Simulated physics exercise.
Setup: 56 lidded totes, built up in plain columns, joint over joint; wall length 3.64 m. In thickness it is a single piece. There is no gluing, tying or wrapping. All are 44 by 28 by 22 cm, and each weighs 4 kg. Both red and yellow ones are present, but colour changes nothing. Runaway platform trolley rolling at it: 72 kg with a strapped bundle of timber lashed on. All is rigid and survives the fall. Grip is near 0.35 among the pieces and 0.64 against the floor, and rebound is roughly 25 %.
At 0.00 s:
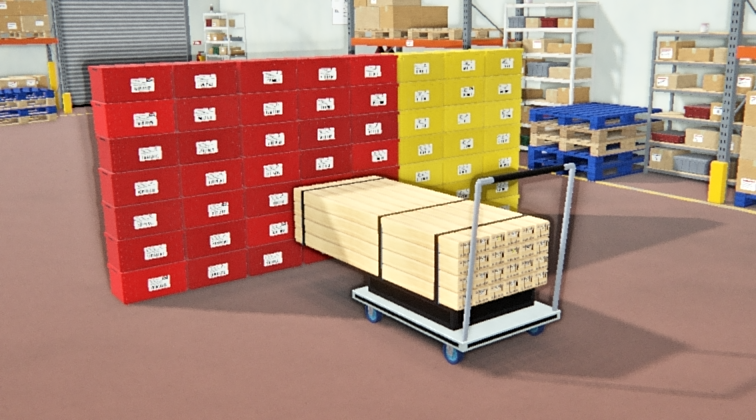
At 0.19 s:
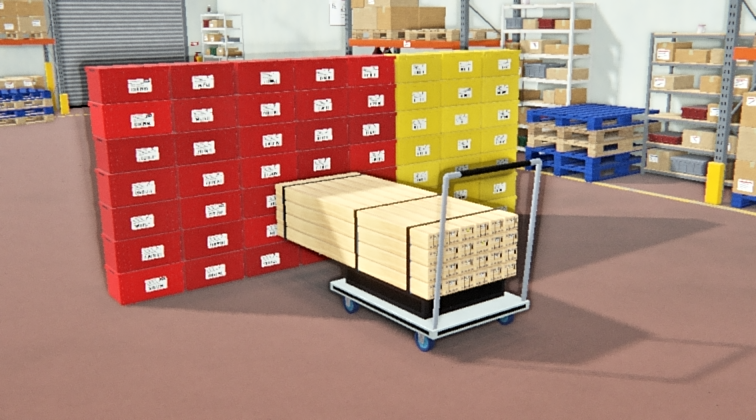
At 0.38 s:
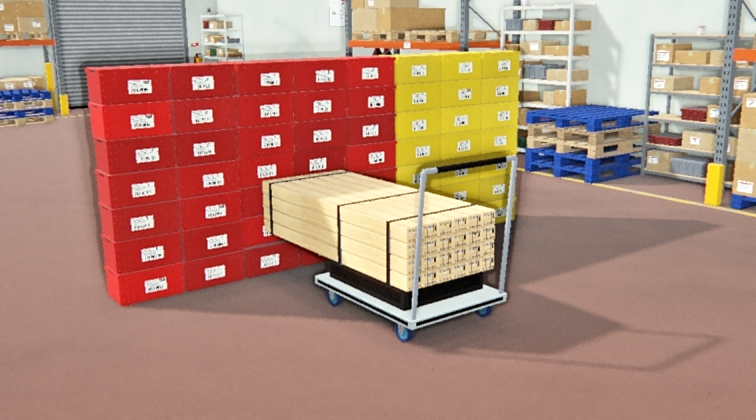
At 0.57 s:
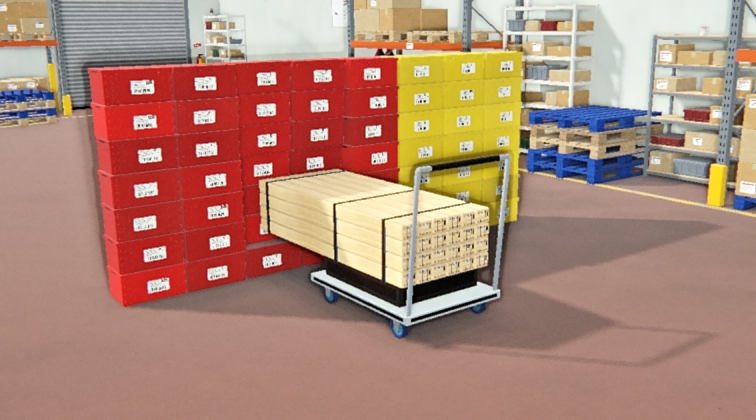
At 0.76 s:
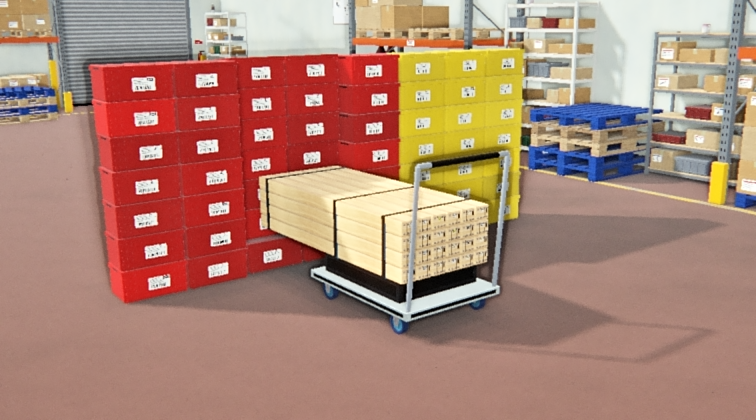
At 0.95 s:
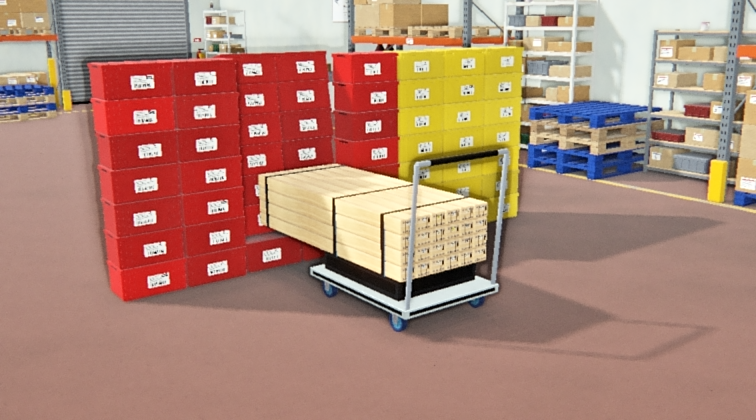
In this clip, a platform trolley carrying strapped pale timber beams rolls leftward into a wall of stacked red and yellow lidded totes, and the load pushes several red totes back, opening gaps between the columns while the stacks stay upright.
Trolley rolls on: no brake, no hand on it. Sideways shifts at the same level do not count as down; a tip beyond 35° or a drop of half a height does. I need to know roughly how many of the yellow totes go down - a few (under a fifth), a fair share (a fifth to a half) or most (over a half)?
A few, under a fifth.
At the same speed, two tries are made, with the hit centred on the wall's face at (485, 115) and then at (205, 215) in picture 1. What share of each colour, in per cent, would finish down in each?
You'd get yellow at 70 followed by 0, and red at 0 followed by 0 percent.
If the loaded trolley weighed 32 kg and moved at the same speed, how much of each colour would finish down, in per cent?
Result: Yellow 0 and red 0 in a hundred.
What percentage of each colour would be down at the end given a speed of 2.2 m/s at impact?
You'd end up with yellow at 0 per cent down and red at 30 per cent.
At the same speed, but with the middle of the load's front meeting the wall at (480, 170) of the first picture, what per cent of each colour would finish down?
Then yellow ends 60 per cent down and red 0 per cent.
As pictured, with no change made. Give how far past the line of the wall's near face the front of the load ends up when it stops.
Rest position: Approx. 15 centimetres beyond.
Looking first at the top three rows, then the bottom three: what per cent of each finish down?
The top part comes to 20 per cent, the bottom part to 20 per cent.
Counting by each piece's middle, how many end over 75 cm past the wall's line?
About 8 of them.
After 1.26 s, load 14 cm past the wall's line, stopped; none of the 21 yellow totes down (1 of 56 in all colours); top yellow tote unmoved.
After 1.58 s, load 13 cm past the wall's line, stopped; none of the 21 yellow totes down (12 of 56 in all colours); top yellow tote unmoved.
At rest (2.4 s), load 13 cm past the wall's line, stopped; none of the 21 yellow totes down (12 of 56 in all colours); top yellow tote unmoved; top red tote unmoved. That is 0 per cent. As the last picture would show them, middles, top yellow tote near (413, 65), top red tote near (131, 80).
